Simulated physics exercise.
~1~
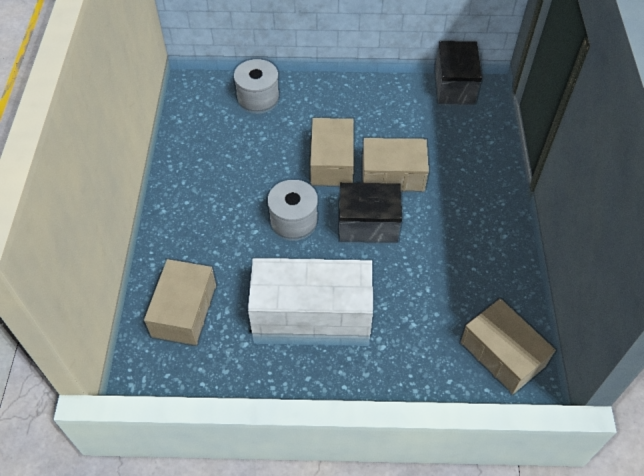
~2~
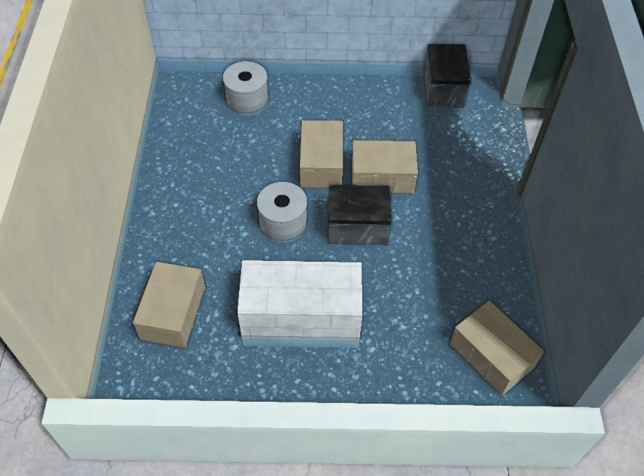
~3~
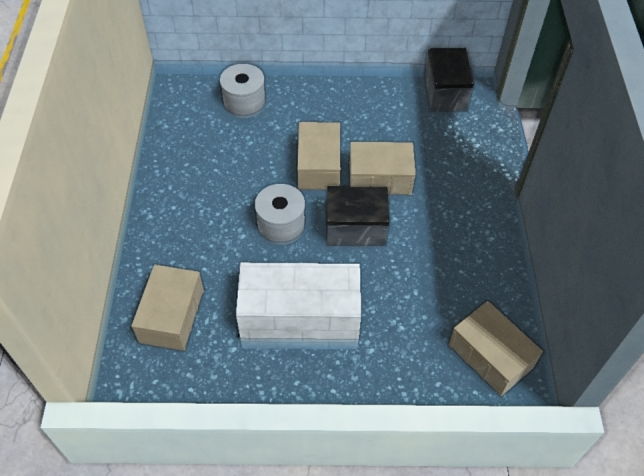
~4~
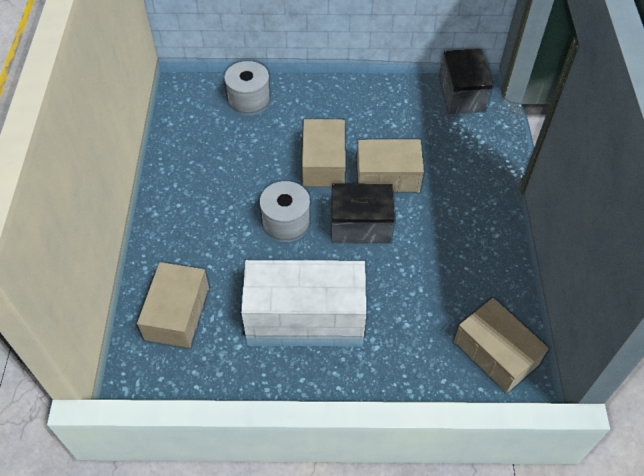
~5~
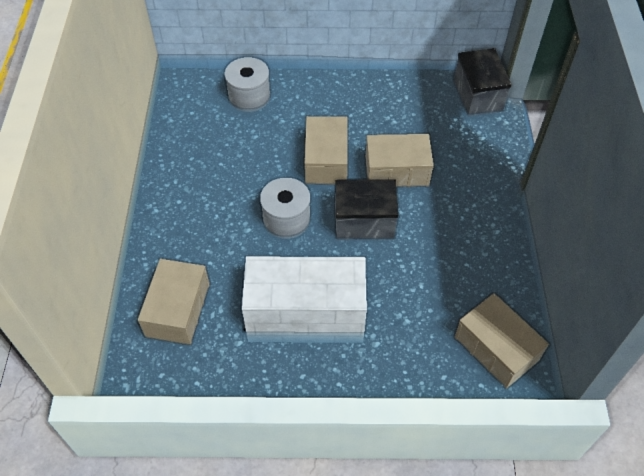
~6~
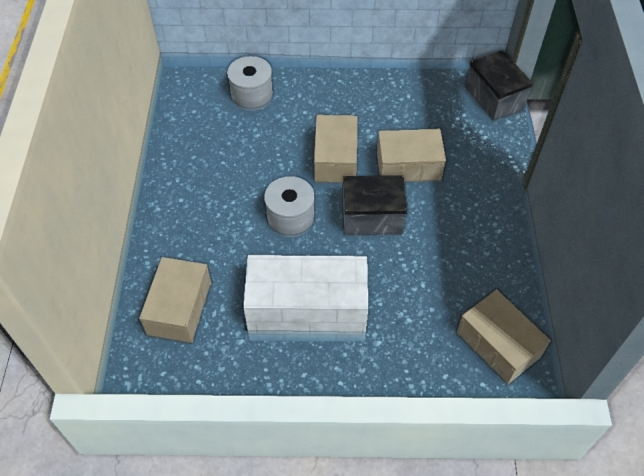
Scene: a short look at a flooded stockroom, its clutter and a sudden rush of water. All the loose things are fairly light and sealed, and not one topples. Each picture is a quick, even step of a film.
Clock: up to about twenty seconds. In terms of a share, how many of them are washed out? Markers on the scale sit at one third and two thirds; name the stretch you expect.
The stretch from two thirds up.
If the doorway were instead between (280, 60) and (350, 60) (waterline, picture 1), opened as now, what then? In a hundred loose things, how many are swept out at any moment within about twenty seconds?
My figure is 80 in a hundred.
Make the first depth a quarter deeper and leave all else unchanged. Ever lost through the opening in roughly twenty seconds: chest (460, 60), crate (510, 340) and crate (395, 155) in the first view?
The first one ends up outside, the second ends up outside, the third ends up outside.
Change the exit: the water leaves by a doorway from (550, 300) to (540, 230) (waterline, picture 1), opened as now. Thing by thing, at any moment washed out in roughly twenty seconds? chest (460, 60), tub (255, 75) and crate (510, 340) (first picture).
One after the other: Stays, inside, yes.
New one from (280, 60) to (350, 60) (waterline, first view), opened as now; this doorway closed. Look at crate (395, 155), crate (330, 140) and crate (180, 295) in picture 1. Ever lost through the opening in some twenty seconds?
Same order as asked: Exits, exits, never leaves.
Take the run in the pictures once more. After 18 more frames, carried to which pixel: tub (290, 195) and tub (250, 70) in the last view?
First one at roughly (384, 165), second at roughly (342, 69).
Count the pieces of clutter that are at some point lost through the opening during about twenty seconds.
7 in all.
A moment on, 1 of 8 are out; 7 afloat.
Next, 4 of 8 are out; 4 afloat.
Later, 6 of 8 are out; 2 afloat.
In the end, 7 of 8 are out; 1 afloat.
